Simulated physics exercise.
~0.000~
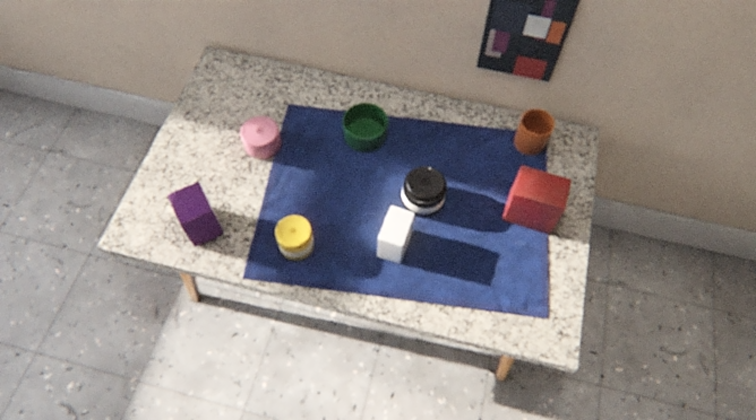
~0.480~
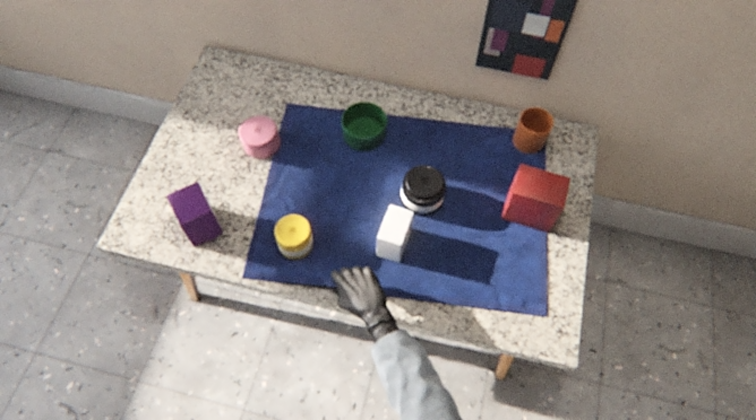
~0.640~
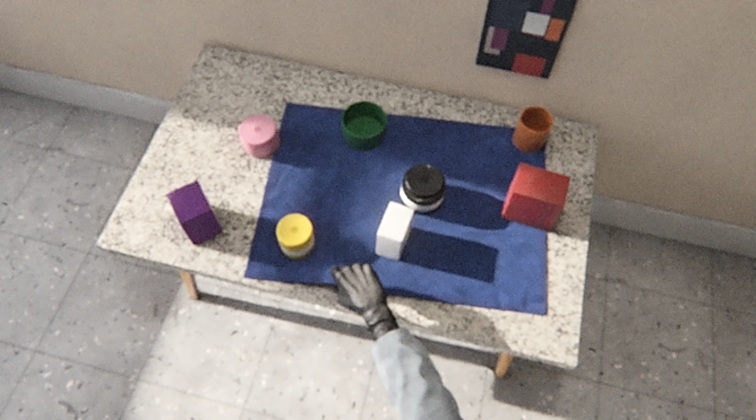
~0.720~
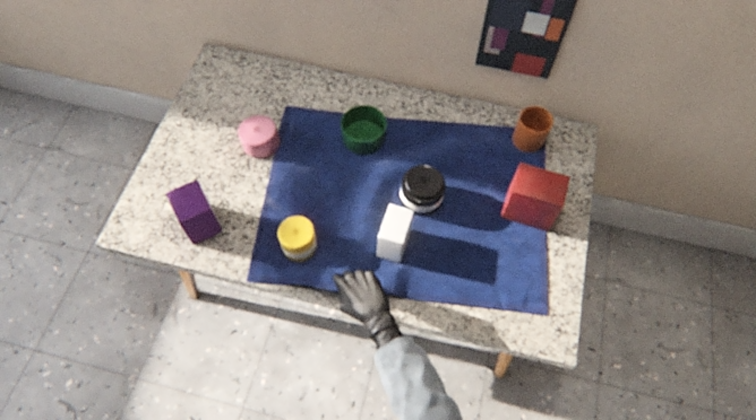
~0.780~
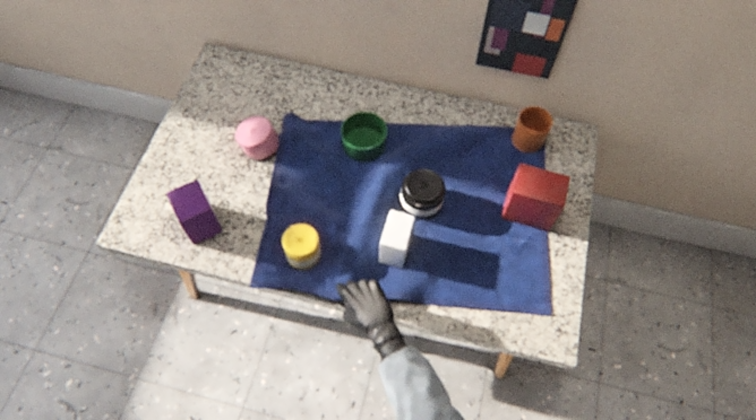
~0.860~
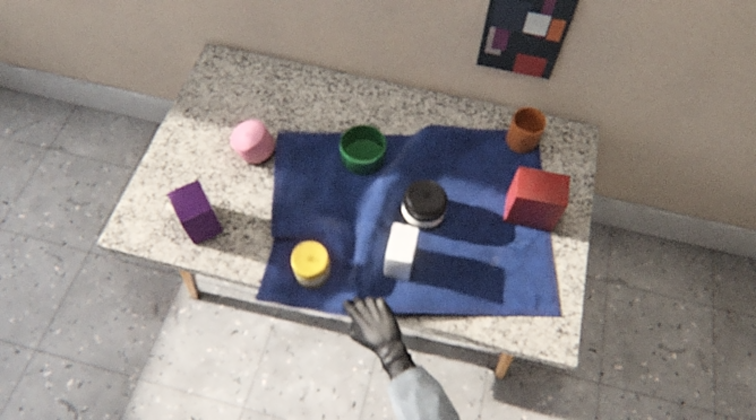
A gloved hand grips the blue cloth's near edge and drags it slightly towards the viewer.
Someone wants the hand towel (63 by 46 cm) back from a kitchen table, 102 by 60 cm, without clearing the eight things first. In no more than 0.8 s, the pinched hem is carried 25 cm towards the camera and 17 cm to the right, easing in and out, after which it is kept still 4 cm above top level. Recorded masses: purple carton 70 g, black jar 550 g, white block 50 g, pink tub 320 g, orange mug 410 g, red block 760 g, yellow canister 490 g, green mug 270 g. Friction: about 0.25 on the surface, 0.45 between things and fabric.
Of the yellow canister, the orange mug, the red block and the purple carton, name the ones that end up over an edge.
Named: Yellow canister over an edge, orange mug not over, red block not over, purple carton not over.
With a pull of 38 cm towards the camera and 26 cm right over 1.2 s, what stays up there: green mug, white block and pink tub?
So the green mug comes down, the white block comes down, and the pink tub does not fall.
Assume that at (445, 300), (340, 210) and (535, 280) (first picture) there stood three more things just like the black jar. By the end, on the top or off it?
Off the top, off the top, still on top.
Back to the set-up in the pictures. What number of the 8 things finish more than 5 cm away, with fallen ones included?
It adds up to 6.
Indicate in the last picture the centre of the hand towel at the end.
I'd point to about (392, 310).
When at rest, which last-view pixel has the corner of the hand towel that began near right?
It ends up approximately at (584, 350).
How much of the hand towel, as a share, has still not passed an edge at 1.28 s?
About 60 per cent.
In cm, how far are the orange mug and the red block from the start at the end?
For the orange mug it's 20 cm, and for the red block it's 10 cm.
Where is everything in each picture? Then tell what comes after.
In the first picture, shows, yellow canister (293, 231); orange mug (538, 122); red block (543, 187); purple carton (189, 202); hand towel corners (242, 278) (288, 104) (548, 318).
In the second picture, shows, hand towel corners (242, 278) (287, 104); grip (342, 288).
In the third picture, shows, yellow canister (294, 229); hand towel corners (244, 278) (287, 103); grip (341, 285).
In the fourth picture, shows, green mug (364, 123); yellow canister (296, 232); white block (396, 224); hand towel corners (246, 281) (286, 106); grip (343, 291).
In the fifth picture, shows, green mug (364, 130); yellow canister (300, 240); white block (398, 230); hand towel corners (251, 287) (284, 115); grip (347, 301).
In the sixth picture, shows, yellow canister (310, 258); orange mug (530, 120); red block (543, 186); purple carton (189, 200); hand towel corners (254, 300) (560, 316); grip (353, 317).
By 1.0 s, 90 % of the hand towel is still over the top; yellow canister 15 cm off its start, orange mug 7 cm off its start, red block 2 cm off its start.
By 1.1 s, 75 % of the hand towel is still over the top; yellow canister 25 cm off its start, orange mug 12 cm off its start, red block 5 cm off its start.
By 1.3 s, 60 % of the hand towel is still over the top; yellow canister over the edge, orange mug 18 cm off its start at (474, 157), red block 10 cm off its start at (525, 222).
By 1.4 s, 55 % of the hand towel is still over the top; yellow canister over the edge, orange mug 21 cm off its start, red block 12 cm off its start.
By 3.0 s, 55 % of the hand towel is still over the top; yellow canister over the edge, orange mug 21 cm off its start at (468, 167), red block 12 cm off its start at (521, 231), purple carton 0 cm off its start at (189, 200).
